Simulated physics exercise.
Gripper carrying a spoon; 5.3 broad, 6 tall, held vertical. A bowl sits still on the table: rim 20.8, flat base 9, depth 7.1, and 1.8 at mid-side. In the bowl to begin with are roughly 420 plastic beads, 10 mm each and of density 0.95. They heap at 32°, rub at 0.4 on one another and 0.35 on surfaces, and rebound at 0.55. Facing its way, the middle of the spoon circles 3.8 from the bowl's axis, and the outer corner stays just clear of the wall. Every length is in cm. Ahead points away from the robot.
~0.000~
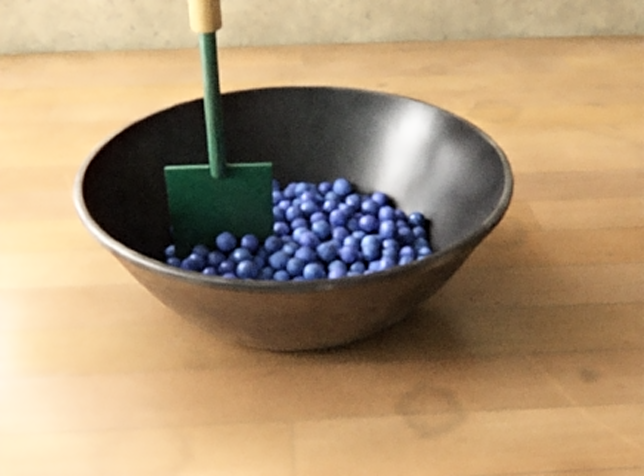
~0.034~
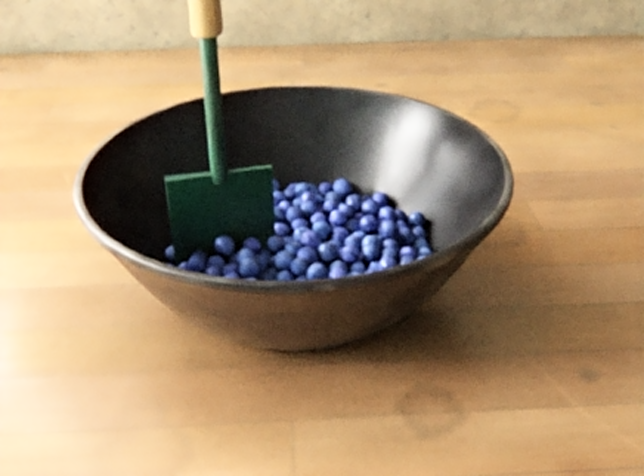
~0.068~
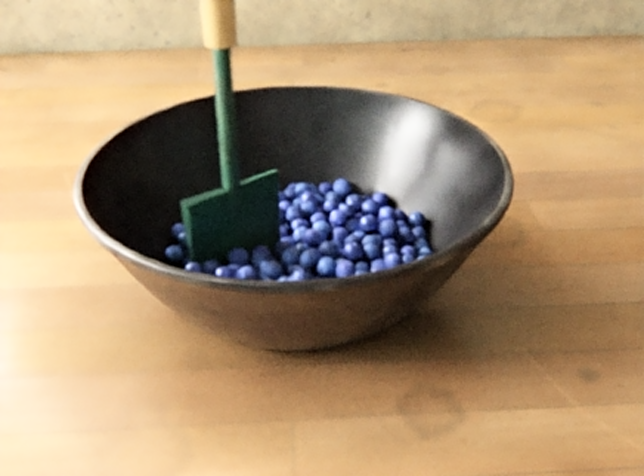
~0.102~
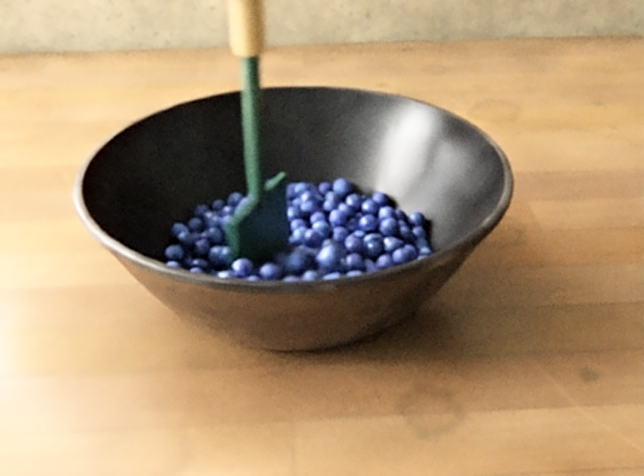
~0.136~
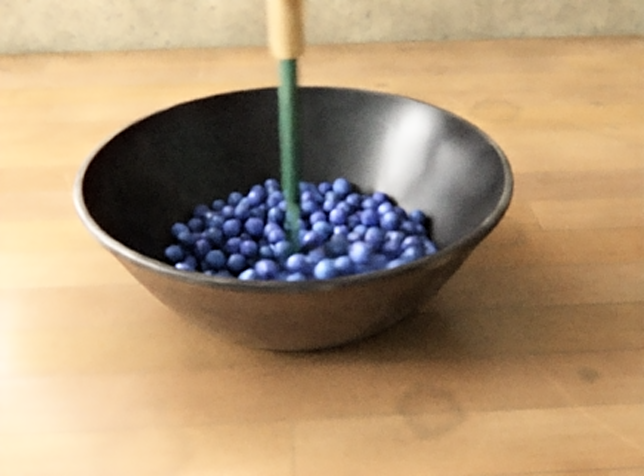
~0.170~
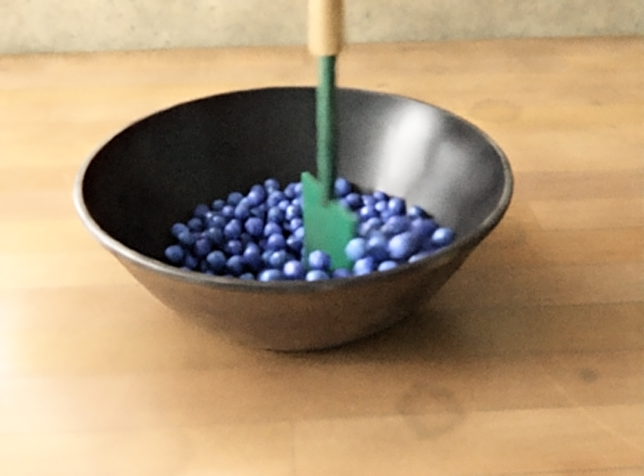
A light wooden tabletop with a plain greyish wall behind it is seen from slightly above by a camera that stays still. A dark, wide bowl sits in the middle, holding a heap of small blue beads, with a flat green spoon on a pale wooden handle upright at its left side. The spoon sweeps rightward through the beads, turning edge-on and then showing its blade again, and pushes some toward the right.
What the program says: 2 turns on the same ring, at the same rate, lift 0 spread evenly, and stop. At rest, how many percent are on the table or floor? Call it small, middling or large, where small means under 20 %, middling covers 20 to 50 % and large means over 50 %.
I would call it small.
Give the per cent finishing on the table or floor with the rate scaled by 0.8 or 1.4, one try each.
First try close to 0, second close to 25, in per cent.
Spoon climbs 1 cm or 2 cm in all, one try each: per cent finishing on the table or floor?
I'd say some 0 per cent, and some 0 per cent.
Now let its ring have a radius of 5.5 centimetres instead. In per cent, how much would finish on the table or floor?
That would give close to 0 per cent.
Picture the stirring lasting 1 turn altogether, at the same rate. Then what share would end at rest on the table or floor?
It would be around 5 per cent.
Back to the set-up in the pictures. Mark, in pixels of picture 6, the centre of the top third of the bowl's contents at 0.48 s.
Roughly at (179, 207).
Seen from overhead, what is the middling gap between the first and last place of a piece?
Some 9 cm.
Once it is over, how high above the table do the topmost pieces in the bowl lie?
I'd say close to 5.5 centimetres.
After 0.48 s, 350° round, highest piece 8 above the table; 414 in the bowl, 2 on the table or floor, 5 in flight or on the tool.
After 0.80 s, 227° round, highest piece 8 above the table; 409 in the bowl, 12 on the table or floor.
After 1.15 s, 0° round, highest piece 5 above the table; 404 in the bowl, 17 on the table or floor.
After 1.85 s, 0° round, highest piece 5 above the table; 404 in the bowl, 17 on the table or floor.
At rest, 404 in the bowl, 17 on the table or floor. That is 4 % on the table or floor.
